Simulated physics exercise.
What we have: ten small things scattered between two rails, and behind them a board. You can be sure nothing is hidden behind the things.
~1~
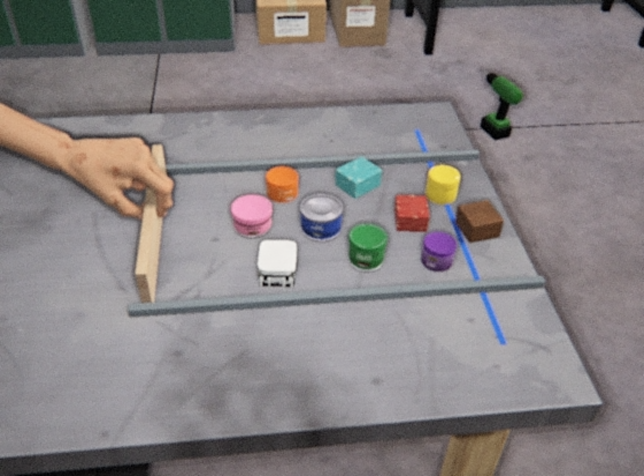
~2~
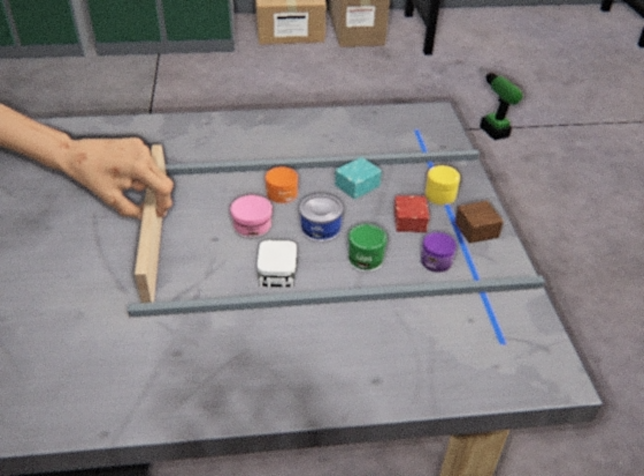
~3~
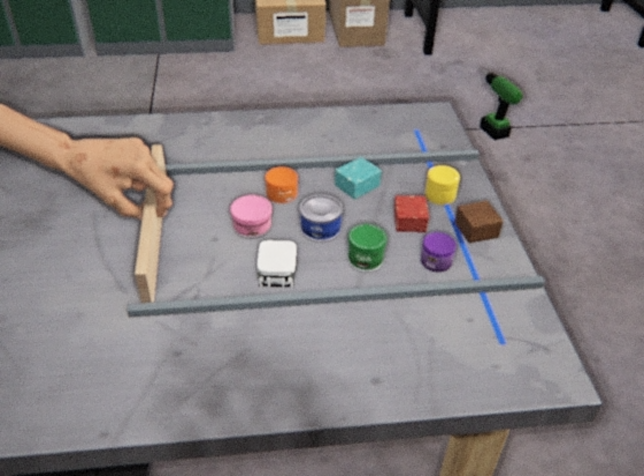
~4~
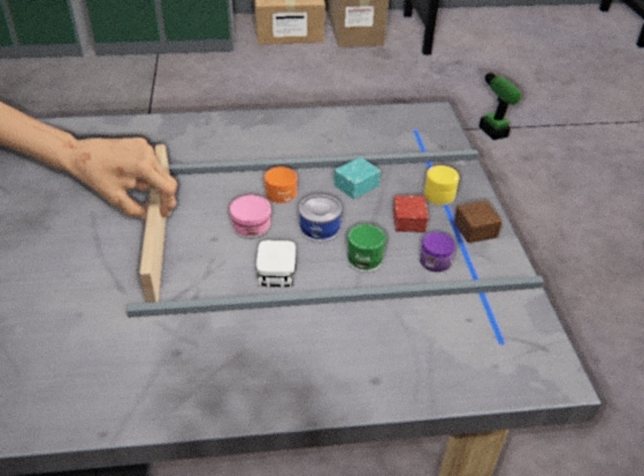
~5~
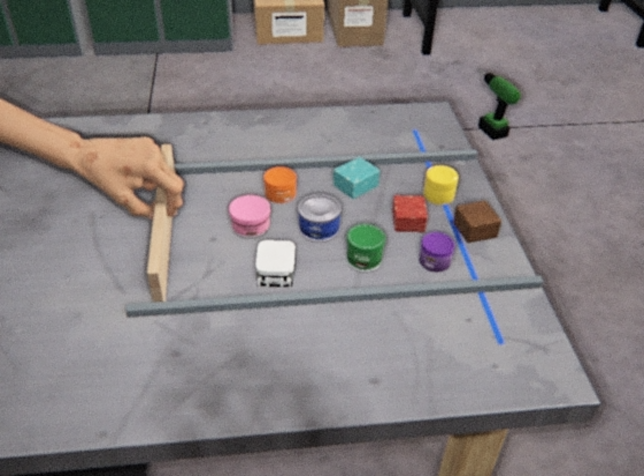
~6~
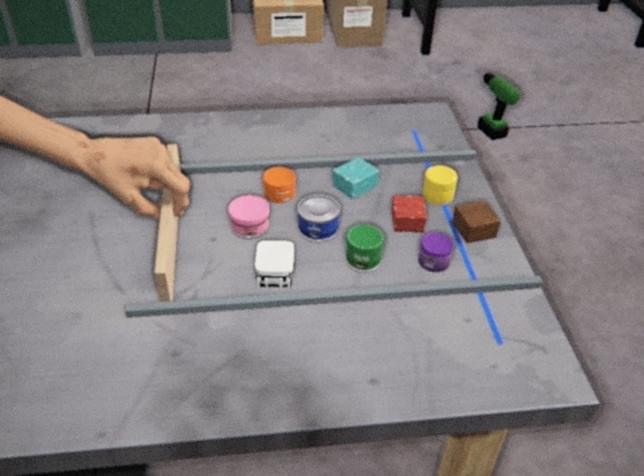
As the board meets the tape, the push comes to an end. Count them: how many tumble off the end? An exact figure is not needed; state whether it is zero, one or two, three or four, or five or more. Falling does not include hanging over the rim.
The number falling off is one or two.
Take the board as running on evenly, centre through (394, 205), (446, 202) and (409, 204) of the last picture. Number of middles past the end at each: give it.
0; 2; 0.
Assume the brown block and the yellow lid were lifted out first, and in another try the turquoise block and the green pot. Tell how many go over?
First try 1, second try 1.
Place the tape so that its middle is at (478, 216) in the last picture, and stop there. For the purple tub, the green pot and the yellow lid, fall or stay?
Purple tub goes off, green pot goes off, yellow lid goes off.
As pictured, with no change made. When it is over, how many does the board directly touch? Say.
At rest, 4 are in contact.
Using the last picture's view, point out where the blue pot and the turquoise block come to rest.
Result: One at about (479, 226), the other at about (470, 166).
Soon after, none off yet; brown block at rest near (476, 222); yellow lid at rest near (440, 185); purple tub at rest near (436, 253).
After that, none off yet; brown block displaced a little near (496, 221); yellow lid moving near (447, 185); purple tub displaced well along near (514, 261).
In the end, the number that fall off is one or two; gone, purple tub and brown block.
